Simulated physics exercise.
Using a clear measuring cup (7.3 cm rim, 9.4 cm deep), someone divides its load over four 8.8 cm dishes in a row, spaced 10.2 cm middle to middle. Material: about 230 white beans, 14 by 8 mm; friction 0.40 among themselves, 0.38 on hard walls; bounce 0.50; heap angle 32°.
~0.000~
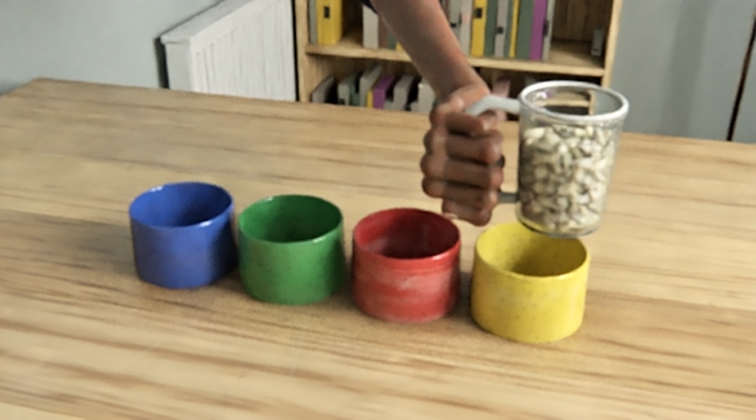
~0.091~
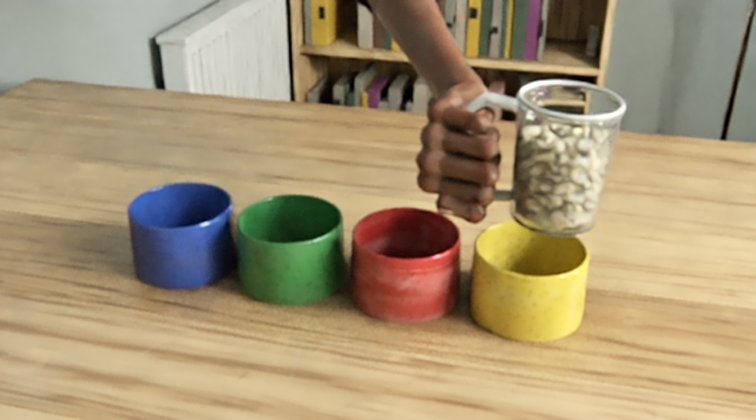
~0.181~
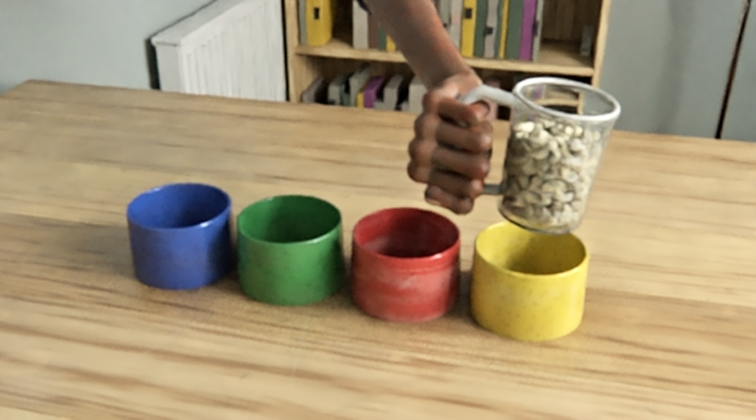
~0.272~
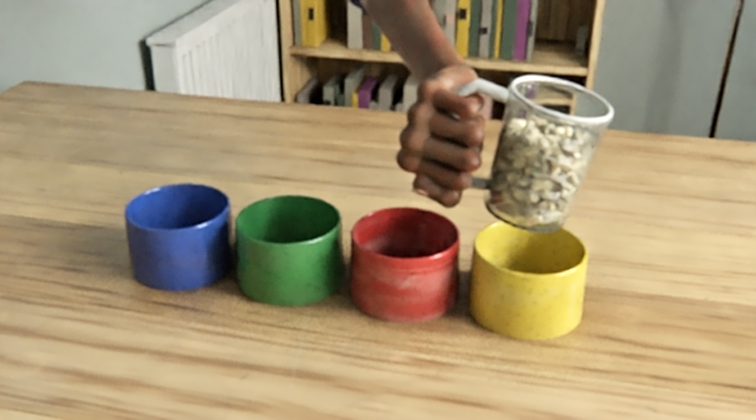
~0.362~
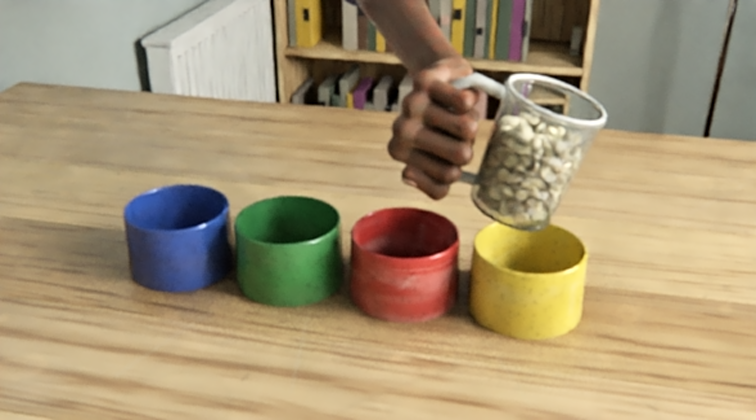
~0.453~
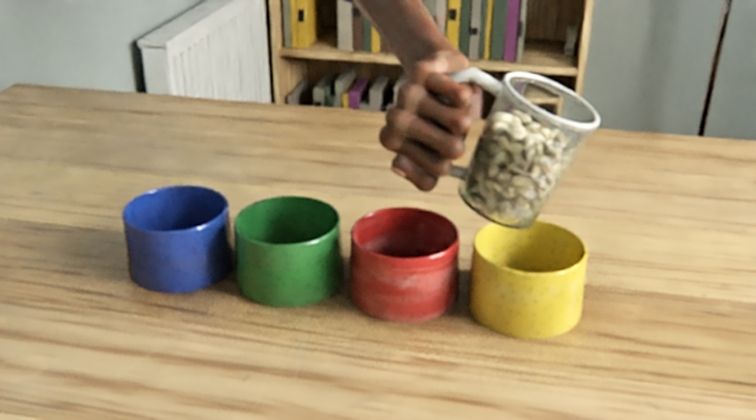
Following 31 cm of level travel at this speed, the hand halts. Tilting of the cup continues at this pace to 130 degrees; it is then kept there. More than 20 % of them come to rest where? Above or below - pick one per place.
Red: Above; blue: Below; green: Below; yellow: Below; counter: Below.
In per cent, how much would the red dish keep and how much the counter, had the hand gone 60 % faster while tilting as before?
In that case: Red 0, and counter 10.
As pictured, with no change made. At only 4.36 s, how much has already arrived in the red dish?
95 % so far.
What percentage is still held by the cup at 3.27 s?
I reckon around 0 per cent.
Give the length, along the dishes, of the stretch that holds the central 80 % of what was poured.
Close to 6 centimetres along the dishes.
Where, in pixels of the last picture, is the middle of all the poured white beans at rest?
My guess is close to (403, 265).
After 2.15 s, tilt 110 degrees; cup holds 70 %, red 25 %.
After 3.27 s, tilt 130 degrees; cup holds 0 %, red 95 %.
Then, at 4.36 s, tilt 130 degrees; cup holds 0 %, red 95 %.
At rest (4.7 s), red 95 %, blue 0 %, green 0 %, yellow 0 %, counter 5 %.
